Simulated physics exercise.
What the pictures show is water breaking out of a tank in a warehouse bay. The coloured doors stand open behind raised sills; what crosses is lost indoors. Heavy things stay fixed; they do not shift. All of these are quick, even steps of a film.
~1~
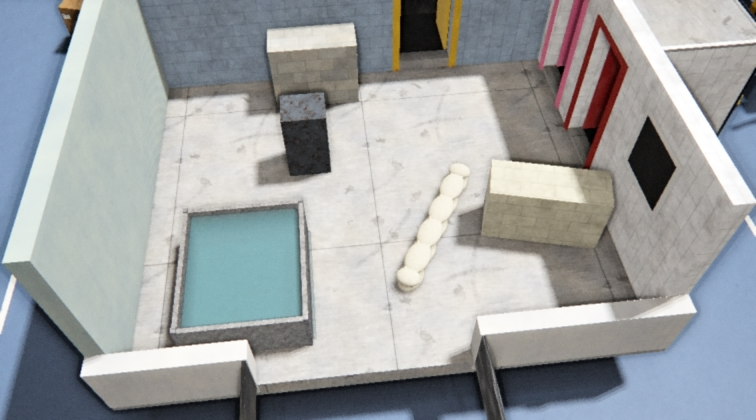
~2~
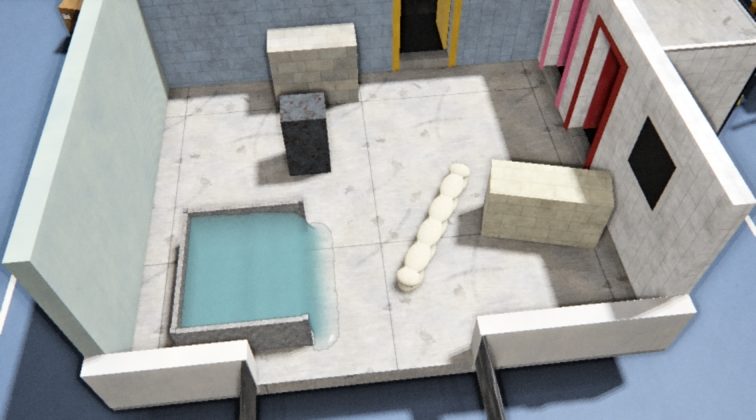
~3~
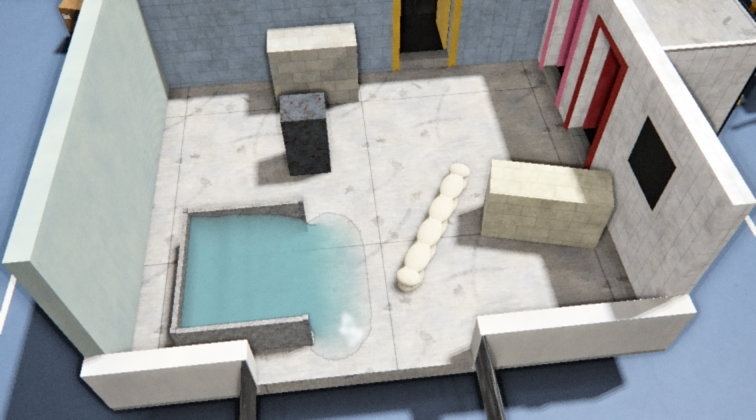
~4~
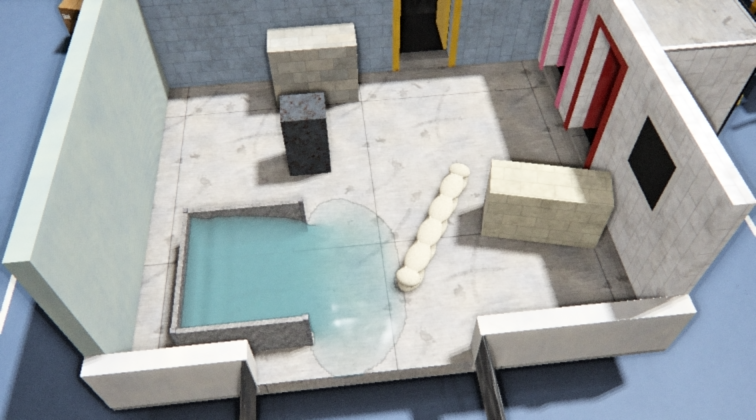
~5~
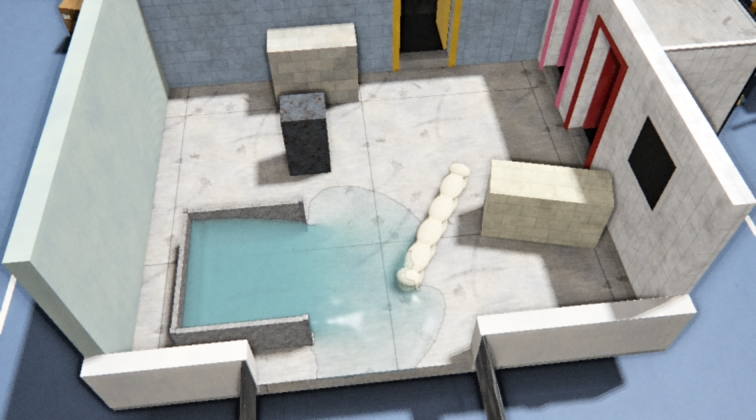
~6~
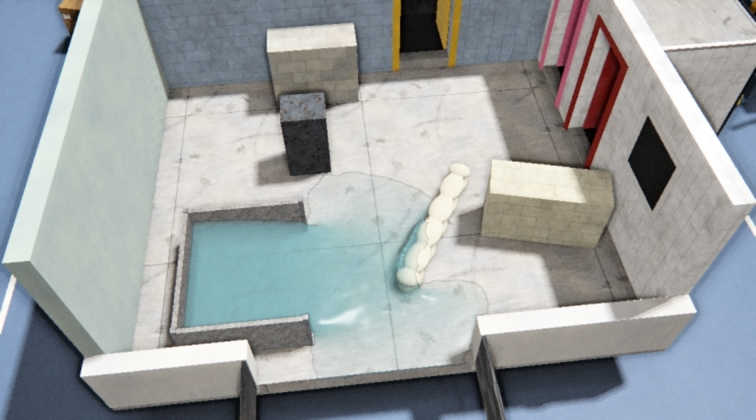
At the start, a tank of blue-green water stands whole and still on the pale floor of a warehouse bay. Its right side opens and water pours out, fanning across the floor, then reaches the row of cream bags and spreads around their near end toward the right.
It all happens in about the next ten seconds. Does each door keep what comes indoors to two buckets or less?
The red door keeps it there; the pink door keeps it there; the yellow door keeps it there.
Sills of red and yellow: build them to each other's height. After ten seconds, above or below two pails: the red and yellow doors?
Result - the red door remains within bounds, and the yellow door tops the threshold.
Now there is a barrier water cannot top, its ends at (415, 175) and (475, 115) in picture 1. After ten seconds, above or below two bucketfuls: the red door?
The red door copes.
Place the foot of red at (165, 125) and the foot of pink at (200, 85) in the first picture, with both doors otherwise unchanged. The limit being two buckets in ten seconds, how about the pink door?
Lab note - pink door: Under the limit.
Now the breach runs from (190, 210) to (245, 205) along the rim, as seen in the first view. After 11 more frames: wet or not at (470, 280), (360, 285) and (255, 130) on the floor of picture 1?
In turn: Untouched, untouched, swamped.
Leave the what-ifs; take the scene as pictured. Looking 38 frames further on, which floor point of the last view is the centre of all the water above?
I'd put my finger on (426, 173).
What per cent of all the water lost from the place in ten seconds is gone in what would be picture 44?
About 80 per cent.
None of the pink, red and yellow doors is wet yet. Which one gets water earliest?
It would be the yellow-painted one.
A moment on, water covers 30 % of the floor; the red door not reached, the pink door not reached, the yellow door not reached.
Next, water covers 45 % of the floor; the red door not reached, the pink door not reached, the yellow door wet at the sill, nothing in.
Then, water covers 55 % of the floor; the red door wet at the sill, nothing in, the pink door wet at the sill, nothing in, the yellow door wet at the sill, nothing in.
Later, water covers 70 % of the floor; the red door under two buckets in, the pink door under two buckets in, the yellow door wet at the sill, nothing in.
In the end, water covers 85 % of the floor; the red door under two buckets in, the pink door under two buckets in, the yellow door wet at the sill, nothing in.
